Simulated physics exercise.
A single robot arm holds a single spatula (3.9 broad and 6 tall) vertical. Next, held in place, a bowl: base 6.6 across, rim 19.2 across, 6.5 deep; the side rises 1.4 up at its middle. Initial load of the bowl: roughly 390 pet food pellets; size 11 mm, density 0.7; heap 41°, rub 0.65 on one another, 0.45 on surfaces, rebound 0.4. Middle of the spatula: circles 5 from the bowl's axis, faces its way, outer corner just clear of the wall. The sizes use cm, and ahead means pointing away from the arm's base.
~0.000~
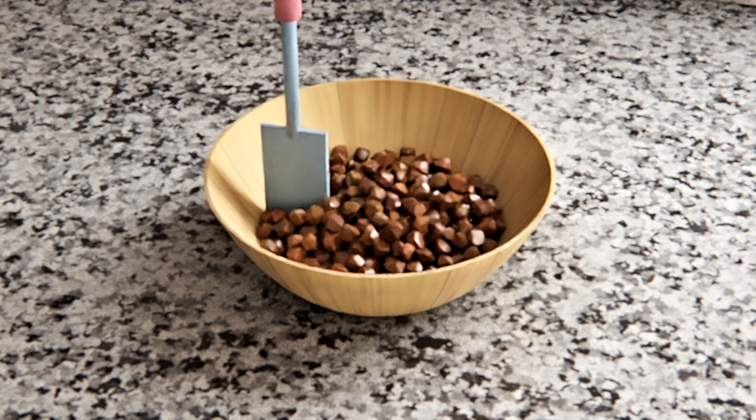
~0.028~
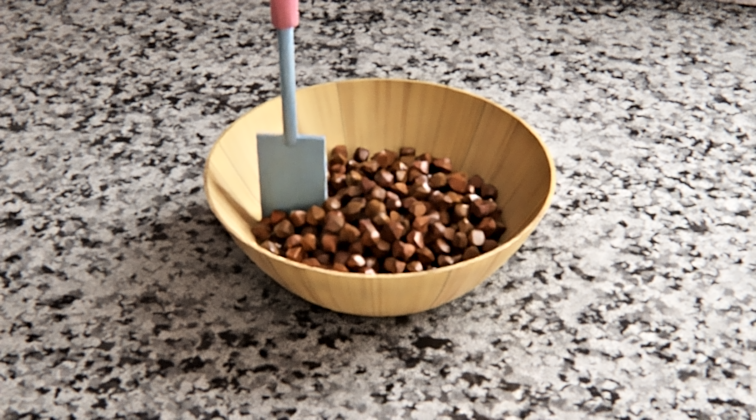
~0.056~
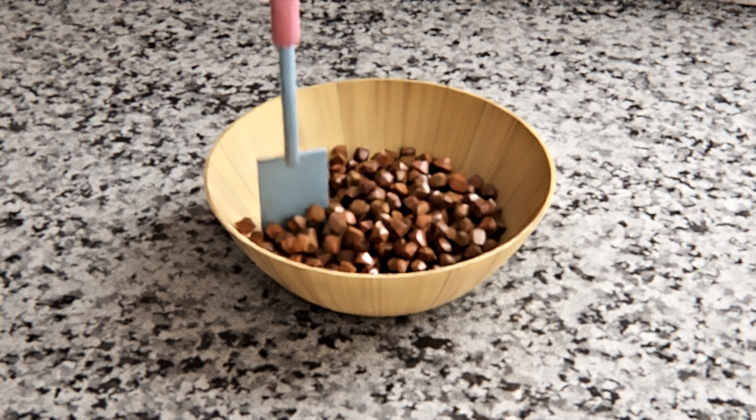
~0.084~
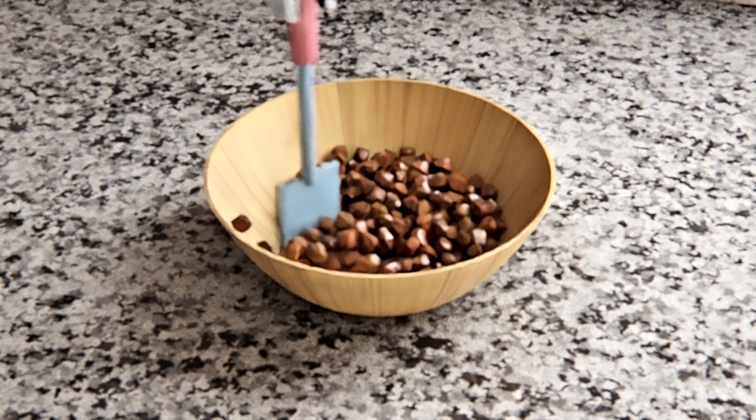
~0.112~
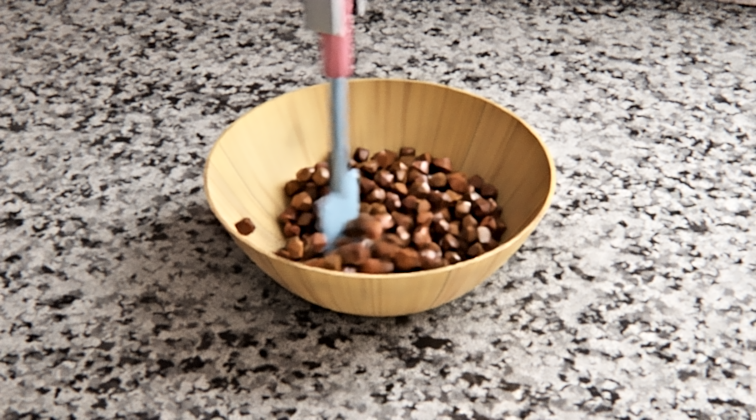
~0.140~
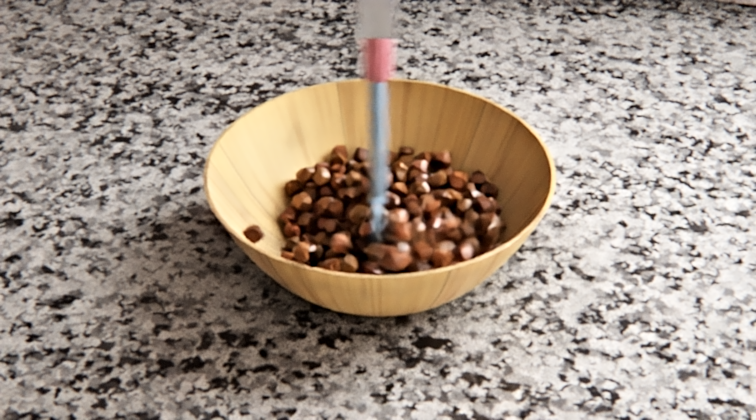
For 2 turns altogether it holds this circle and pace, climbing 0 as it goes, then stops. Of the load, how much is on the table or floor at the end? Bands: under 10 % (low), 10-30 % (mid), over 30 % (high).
High.
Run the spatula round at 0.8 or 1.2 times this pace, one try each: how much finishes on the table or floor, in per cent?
First try close to 30, second close to 50, in per cent.
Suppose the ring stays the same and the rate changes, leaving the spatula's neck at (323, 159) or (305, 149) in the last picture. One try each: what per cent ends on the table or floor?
Near 25 in a hundred for the first and near 20 in a hundred for the second.
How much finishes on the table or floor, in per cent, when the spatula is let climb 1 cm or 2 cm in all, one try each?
Estimates: 30 % and 25 %.
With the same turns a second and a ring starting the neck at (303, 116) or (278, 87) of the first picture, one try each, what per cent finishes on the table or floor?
About 40 and 25 per cent.
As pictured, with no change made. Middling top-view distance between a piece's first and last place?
Something like 11 centimetres, give or take.
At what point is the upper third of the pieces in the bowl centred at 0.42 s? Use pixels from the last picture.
Centre estimate: Approx. (270, 166) px.
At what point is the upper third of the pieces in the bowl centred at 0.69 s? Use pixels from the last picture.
Near (471, 147).
By 0.42 s, 343° round, highest piece 9 above the table; 333 in the bowl, 35 on the table or floor, 26 in flight or on the tool.
By 0.69 s, 223° round, highest piece 9 above the table; 270 in the bowl, 107 on the table or floor, 17 in flight or on the tool.
By 1.03 s, 0° round, highest piece 7 above the table; 235 in the bowl, 159 on the table or floor.
By 1.73 s, 0° round, highest piece 6 above the table; 234 in the bowl, 160 on the table or floor.
Final count, 234 in the bowl, 160 on the table or floor. That is 41 % on the table or floor.
